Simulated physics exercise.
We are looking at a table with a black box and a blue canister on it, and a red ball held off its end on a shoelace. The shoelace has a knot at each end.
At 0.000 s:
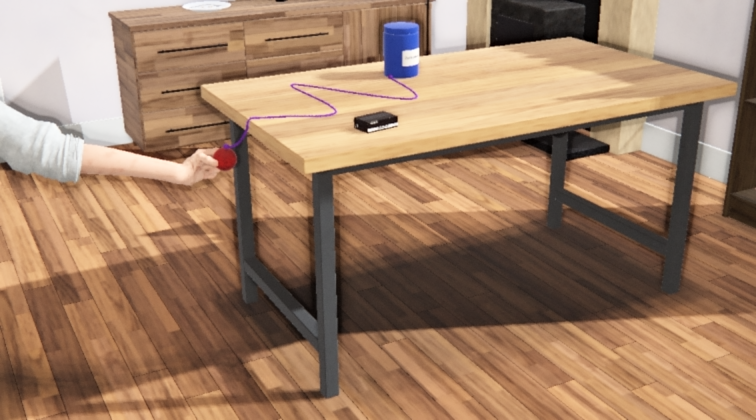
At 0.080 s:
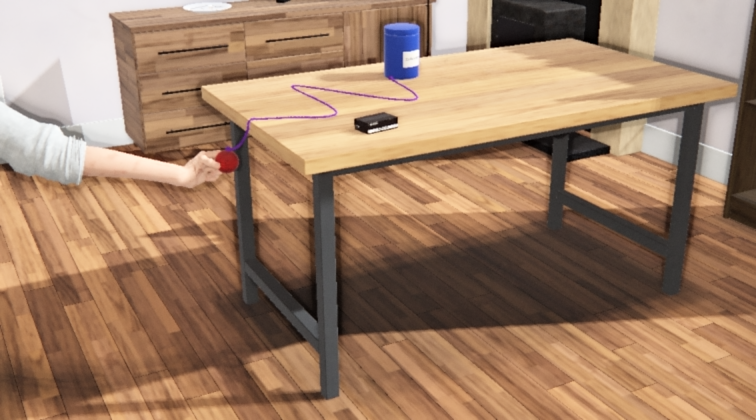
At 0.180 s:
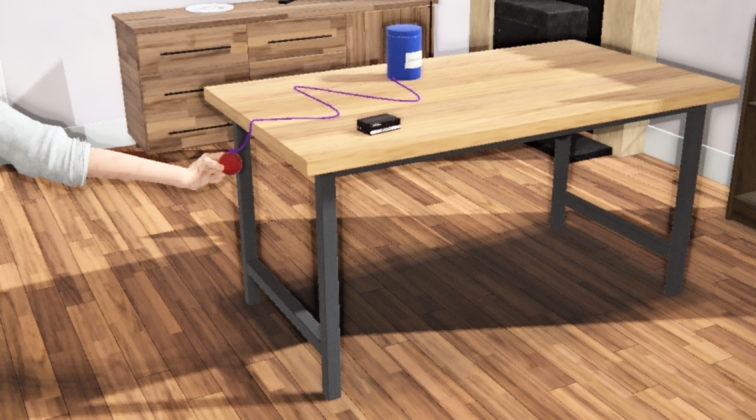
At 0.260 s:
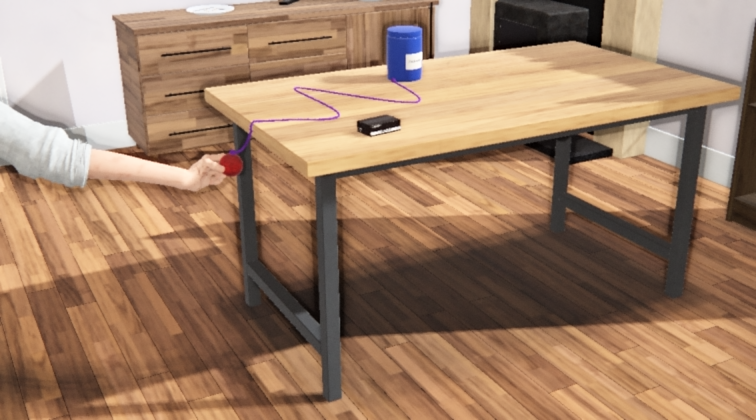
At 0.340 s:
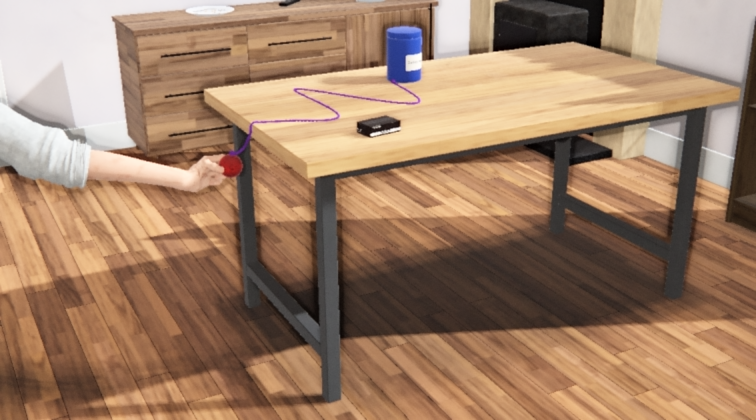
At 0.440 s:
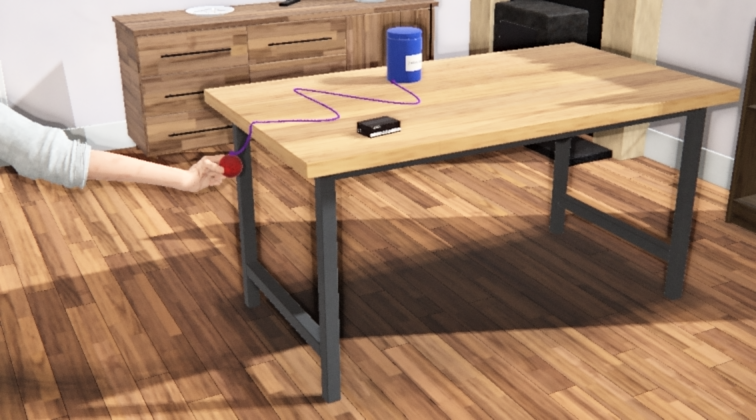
A hand held a red ball on a slack purple string just off the left end of a wooden table, barely moving, while a blue canister and a small black box stayed still on top.
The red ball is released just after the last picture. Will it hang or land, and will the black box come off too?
As it turns out, the red ball drops all the way and the black box stays on top.
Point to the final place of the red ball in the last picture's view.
Near (247, 353).
Around 1.20 s, ball on the floor near (247, 353); canister as before; box as before.
Finally, ball on the floor near (247, 353); canister as before; box as before. The red ball reaches the floor and the black box remains where it stands.
